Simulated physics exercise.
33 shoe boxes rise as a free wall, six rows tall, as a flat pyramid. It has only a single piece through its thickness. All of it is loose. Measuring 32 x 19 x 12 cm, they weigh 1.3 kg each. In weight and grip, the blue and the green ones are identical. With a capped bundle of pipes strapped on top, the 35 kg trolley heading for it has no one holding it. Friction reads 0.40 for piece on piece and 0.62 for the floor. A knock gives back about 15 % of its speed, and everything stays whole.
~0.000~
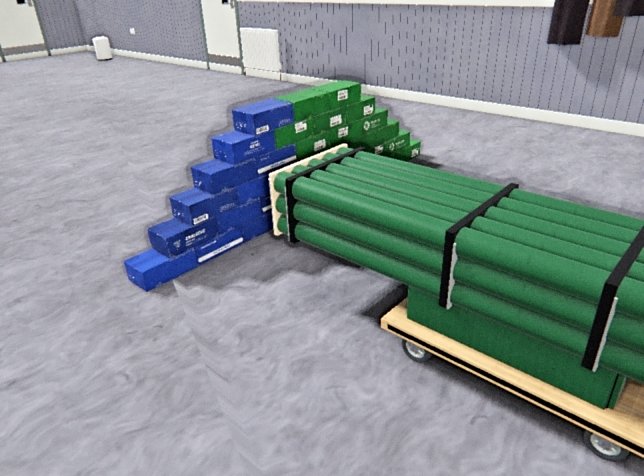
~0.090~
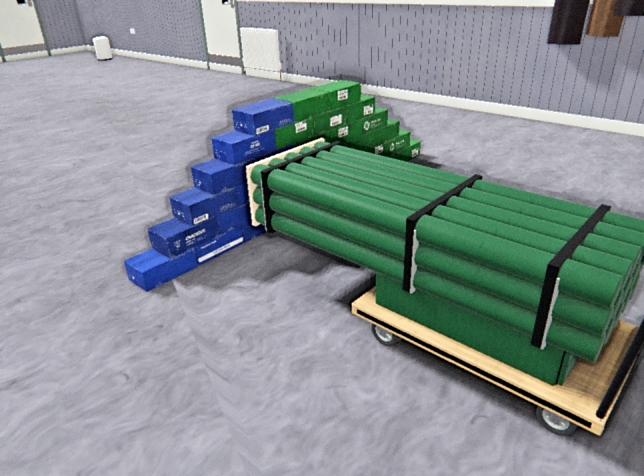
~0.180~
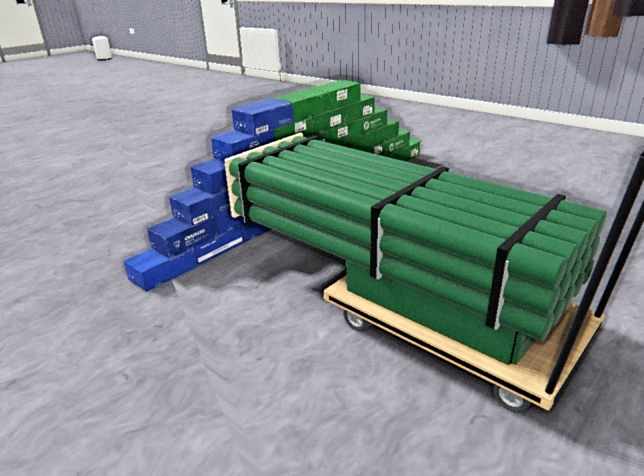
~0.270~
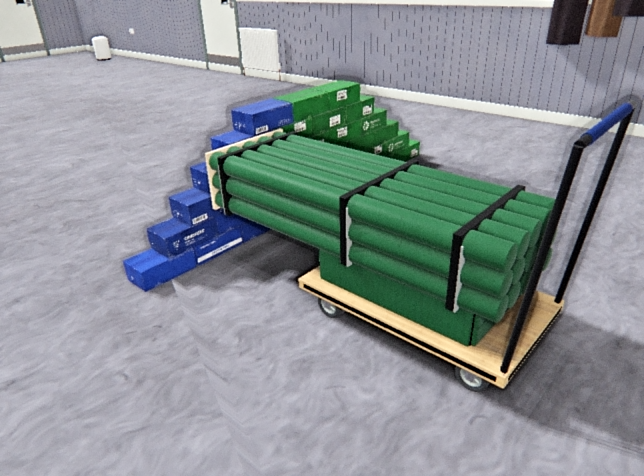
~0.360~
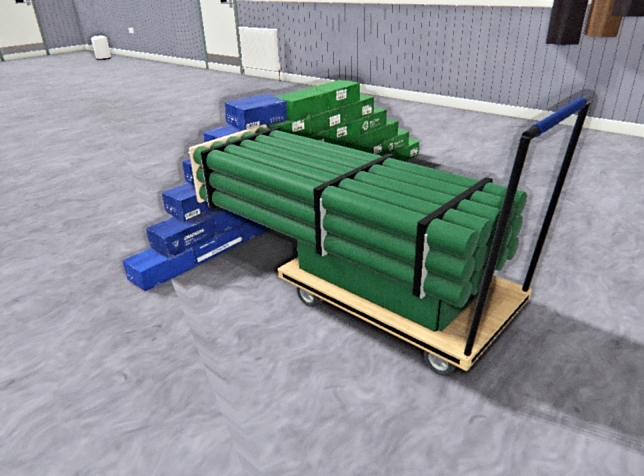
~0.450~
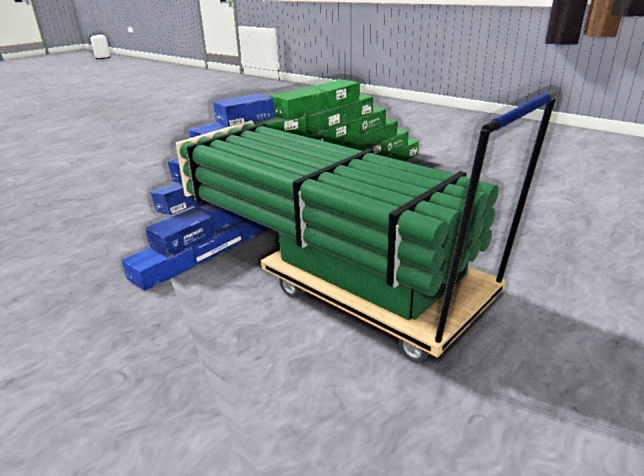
In a large grey-floored hall, an unattended trolley loaded with green rolls rolls leftward into stacked boxes, shoving several blue ones askew.
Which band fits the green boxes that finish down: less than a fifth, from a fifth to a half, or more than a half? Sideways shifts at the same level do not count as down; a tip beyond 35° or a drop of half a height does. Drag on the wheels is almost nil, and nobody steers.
Less than a fifth.
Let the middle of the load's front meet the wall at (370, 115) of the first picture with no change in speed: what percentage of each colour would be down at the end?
Green 50 %, blue 0 %.
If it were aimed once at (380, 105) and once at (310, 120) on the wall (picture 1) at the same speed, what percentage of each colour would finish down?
For green it's 30 then 40 per cent, for blue 0 then 20 per cent.
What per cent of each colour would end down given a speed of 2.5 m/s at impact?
Down at the end: Green 0 per cent, blue 80 per cent.
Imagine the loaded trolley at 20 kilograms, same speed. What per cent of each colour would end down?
You'd get green at 10 and blue at 70 per cent down.
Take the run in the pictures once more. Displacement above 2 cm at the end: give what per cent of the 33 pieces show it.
40 percent.
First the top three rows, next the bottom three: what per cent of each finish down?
The top part comes to 50 per cent, the bottom part to 10 per cent.
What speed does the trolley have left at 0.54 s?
Speed: Around 1.2 m/s.
After 0.54 s, load 28 cm past the wall's line, still rolling; none of the 21 green boxes down (3 of 33 in all colours); top green box unmoved; top blue box leaning 9°.
After 0.74 s, load 52 cm past the wall's line, still rolling; 1 of the 21 green boxes down (7 of 33 in all colours); top green box unmoved; top blue box leaning 43°, 24 cm lower.
After 1.02 s, load 81 cm past the wall's line, still rolling; 2 of the 21 green boxes down (8 of 33 in all colours); top green box unmoved; top blue box on its side.
After 1.38 s, load 1.01 m past the wall's line, still rolling; 2 of the 21 green boxes down (9 of 33 in all colours); top green box unmoved; top blue box upside down.
At rest (3.0 s), load 1.06 m past the wall's line, stopped; 2 of the 21 green boxes down (9 of 33 in all colours); top green box unmoved; top blue box upside down. That is 10 per cent. As the last picture would show them, middles, top green box near (335, 94), top blue box near (257, 156).
